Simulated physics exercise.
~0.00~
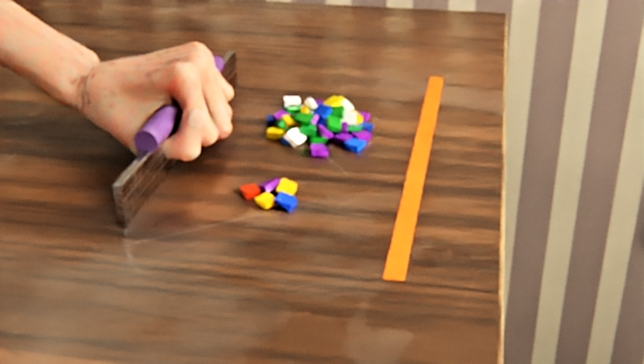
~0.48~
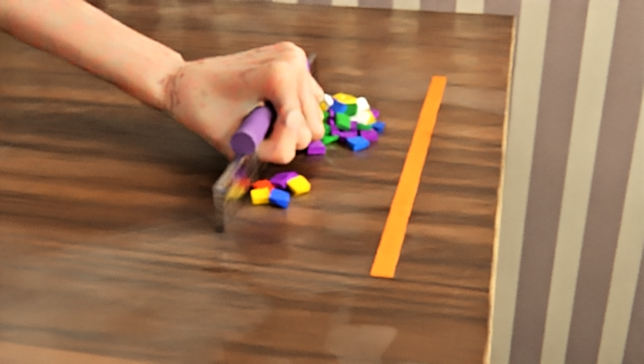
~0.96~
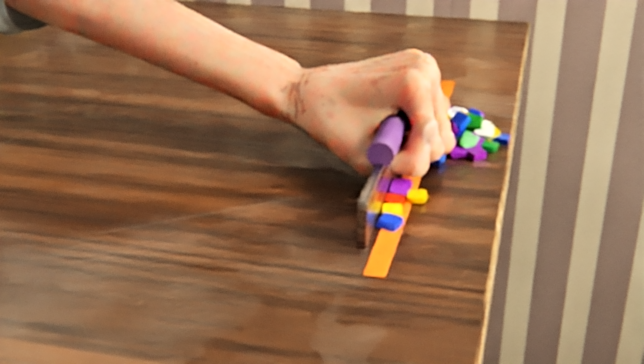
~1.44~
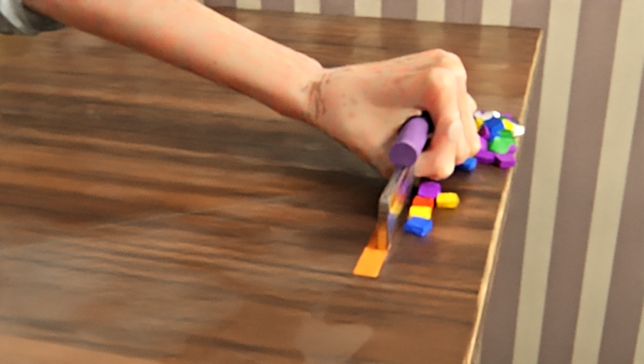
A hand gripping a scraper with a purple handle sweeps rightward across a brown wooden table, seen from above at an angle, with a striped surface beyond the table's right edge. Ahead of the blade lie two lots of small colourful pieces, a little cluster nearer the viewer and a larger heap farther back, with a strip of orange tape beyond them. The blade reaches both lots and pushes them right, over the tape. It stops at the tape, with the near cluster wholly on the table and the far heap crowding the edge, a little of it over.
